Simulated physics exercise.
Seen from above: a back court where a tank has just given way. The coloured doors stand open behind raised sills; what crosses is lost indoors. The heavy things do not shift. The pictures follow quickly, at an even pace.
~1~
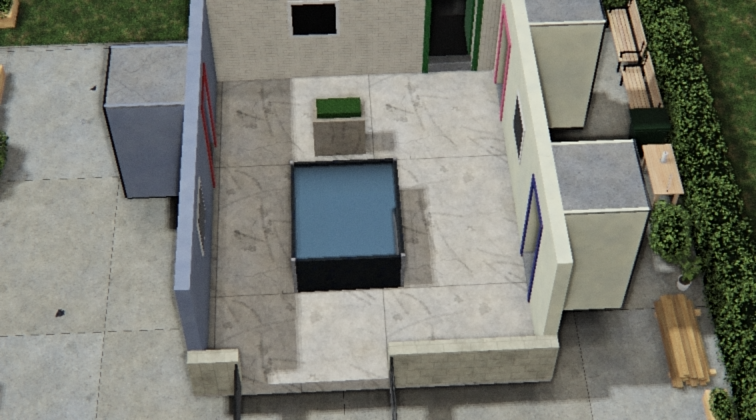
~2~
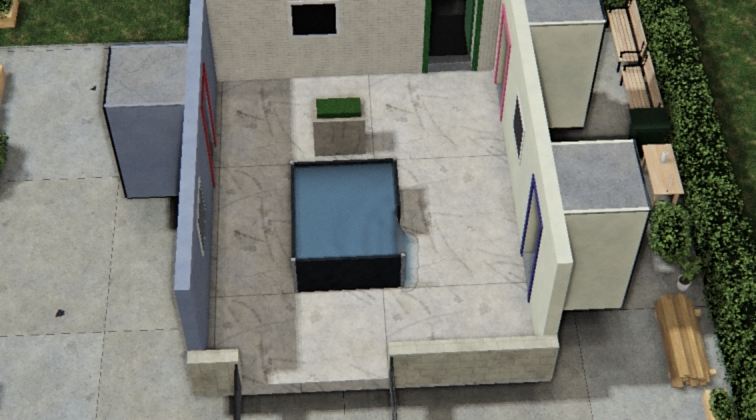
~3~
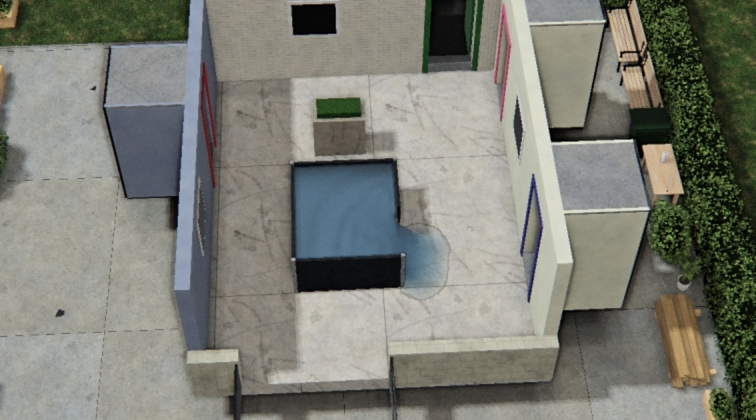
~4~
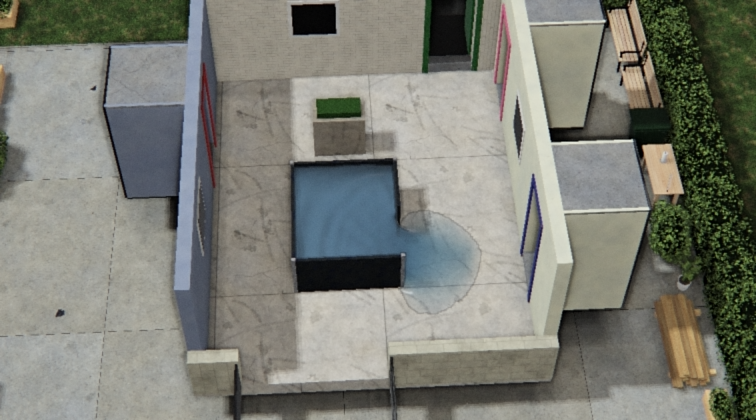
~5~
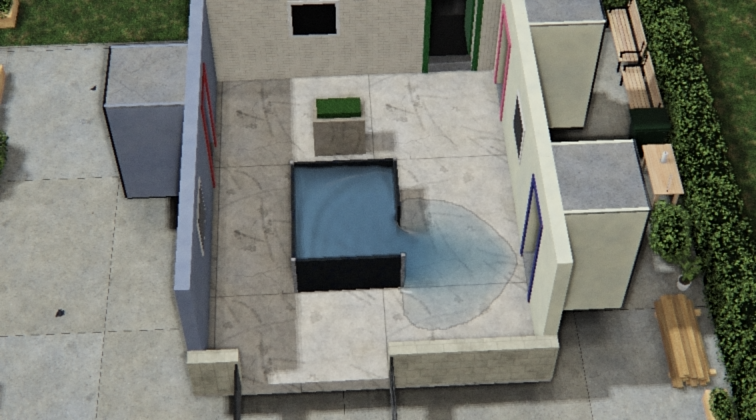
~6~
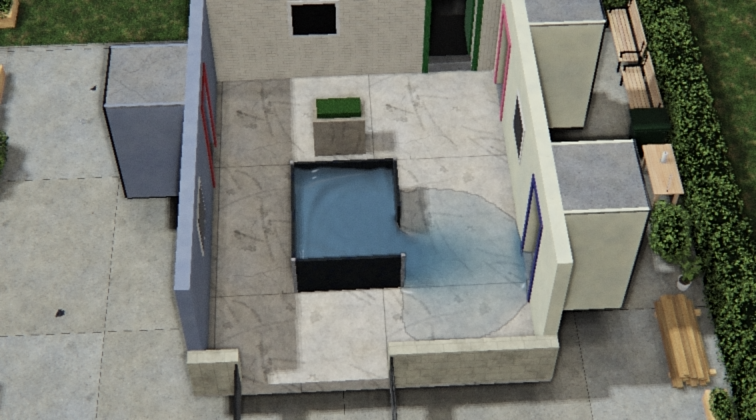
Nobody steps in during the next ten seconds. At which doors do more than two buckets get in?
The green door admits no more than that; the pink door lets in a lot; the red door admits no more than that; the blue door lets in a lot.
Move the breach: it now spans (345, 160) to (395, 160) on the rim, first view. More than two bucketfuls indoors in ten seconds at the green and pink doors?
Green lets more in; pink goes over.
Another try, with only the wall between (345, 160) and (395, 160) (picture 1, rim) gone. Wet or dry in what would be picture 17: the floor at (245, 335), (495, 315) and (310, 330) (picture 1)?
In that order: Clear, free of water, dry.
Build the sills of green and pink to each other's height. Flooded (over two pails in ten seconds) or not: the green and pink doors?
In short: The green door lets more in; the pink door keeps below it.
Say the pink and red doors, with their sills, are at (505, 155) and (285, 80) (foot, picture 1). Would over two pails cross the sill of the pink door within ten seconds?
My reading: The pink one lets more in.
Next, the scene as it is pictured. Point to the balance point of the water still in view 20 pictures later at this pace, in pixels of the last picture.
Roughly at (411, 243).
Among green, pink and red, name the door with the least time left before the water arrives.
I say the pink one.
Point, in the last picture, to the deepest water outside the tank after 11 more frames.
I would point to (525, 315).
A moment on, water covers 25 % of the floor; the green door not reached, the pink door not reached, the red door not reached, the blue door far over two buckets in.
Next, water covers 30 % of the floor; the green door not reached, the pink door wet at the sill, nothing in, the red door not reached, the blue door far over two buckets in.
Then, water covers 55 % of the floor; the green door wet at the sill, nothing in, the pink door wet at the sill, nothing in, the red door not reached, the blue door far over two buckets in.
Later, water covers 90 % of the floor; the green door wet at the sill, nothing in, the pink door under two buckets in, the red door wet at the sill, nothing in, the blue door far over two buckets in.
In the end, water covers 100 % of the floor; the green door wet at the sill, nothing in, the pink door over two buckets in, the red door wet at the sill, nothing in, the blue door far over two buckets in.
